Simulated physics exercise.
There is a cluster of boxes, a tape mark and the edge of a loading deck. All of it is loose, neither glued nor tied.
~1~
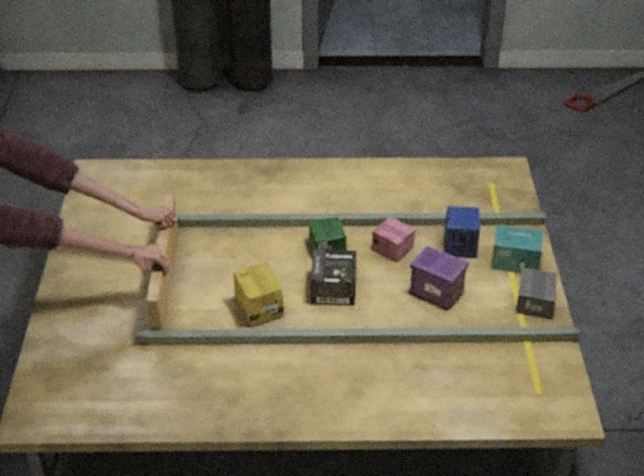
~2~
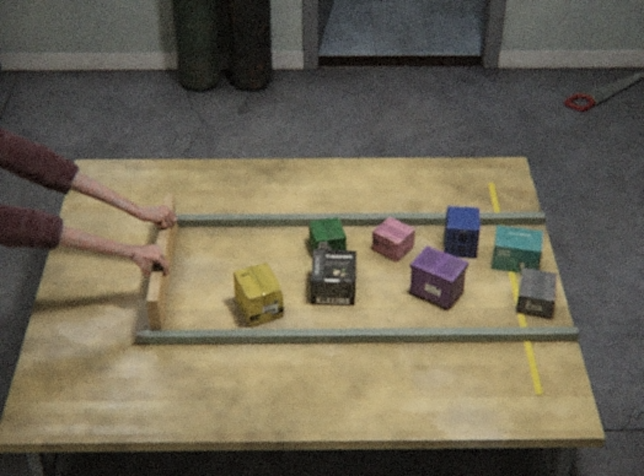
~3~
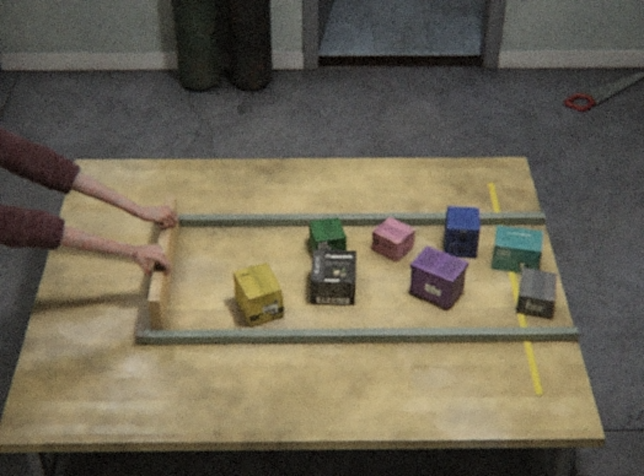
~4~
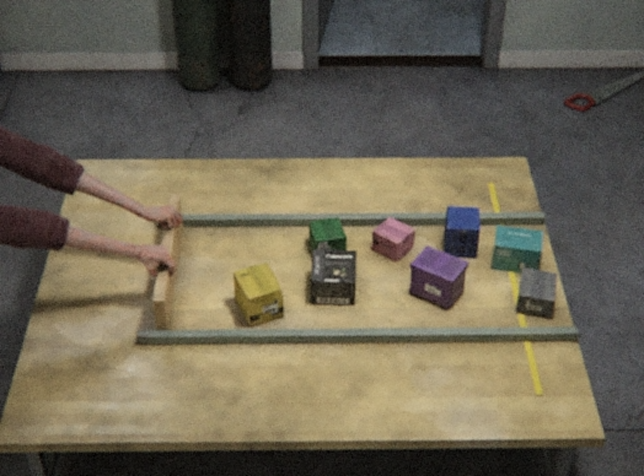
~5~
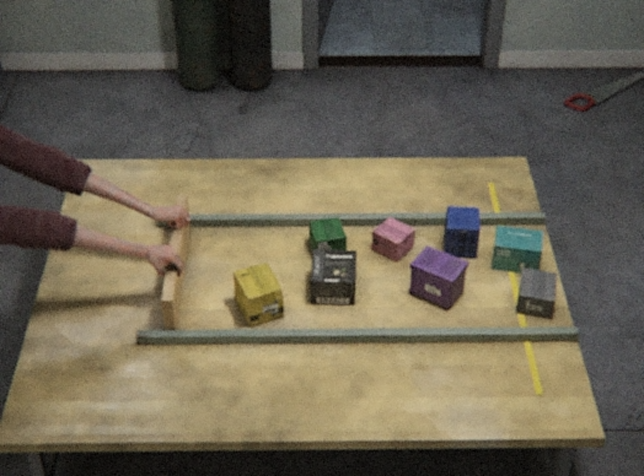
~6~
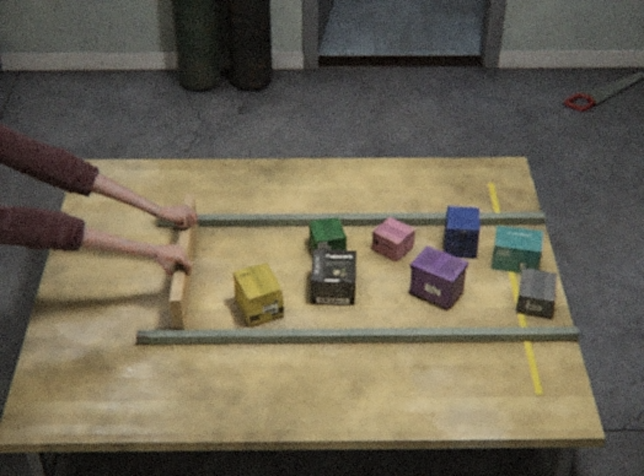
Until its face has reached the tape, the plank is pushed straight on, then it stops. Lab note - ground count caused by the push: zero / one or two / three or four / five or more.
It is going to spill five or more of them.
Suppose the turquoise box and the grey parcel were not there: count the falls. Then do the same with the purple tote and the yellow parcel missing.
The first count is 3 and the second is 4.
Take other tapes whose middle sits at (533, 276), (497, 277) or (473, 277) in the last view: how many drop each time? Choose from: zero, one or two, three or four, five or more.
Result per tape, in order - more than four / 3 or 4 / one or two.
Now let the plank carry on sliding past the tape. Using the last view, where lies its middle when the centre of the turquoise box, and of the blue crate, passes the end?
The middle would be close to (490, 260) and then close to (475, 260).
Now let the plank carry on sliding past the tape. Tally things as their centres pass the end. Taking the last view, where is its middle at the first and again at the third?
At (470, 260) for the first, at (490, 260) for the third.
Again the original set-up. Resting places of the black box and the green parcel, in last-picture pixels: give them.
Black box: About (542, 265); green parcel: About (522, 234).
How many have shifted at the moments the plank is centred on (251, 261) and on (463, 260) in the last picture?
So 1, and at the other place 8.
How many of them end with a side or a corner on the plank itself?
My count gives 3.
A little later, none off yet; grey parcel at rest near (537, 293); turquoise box at rest near (517, 250); blue crate at rest near (462, 232).
When it is over, the number that fall off is five or more; down, pink box, purple tote, blue crate, turquoise box and grey parcel.
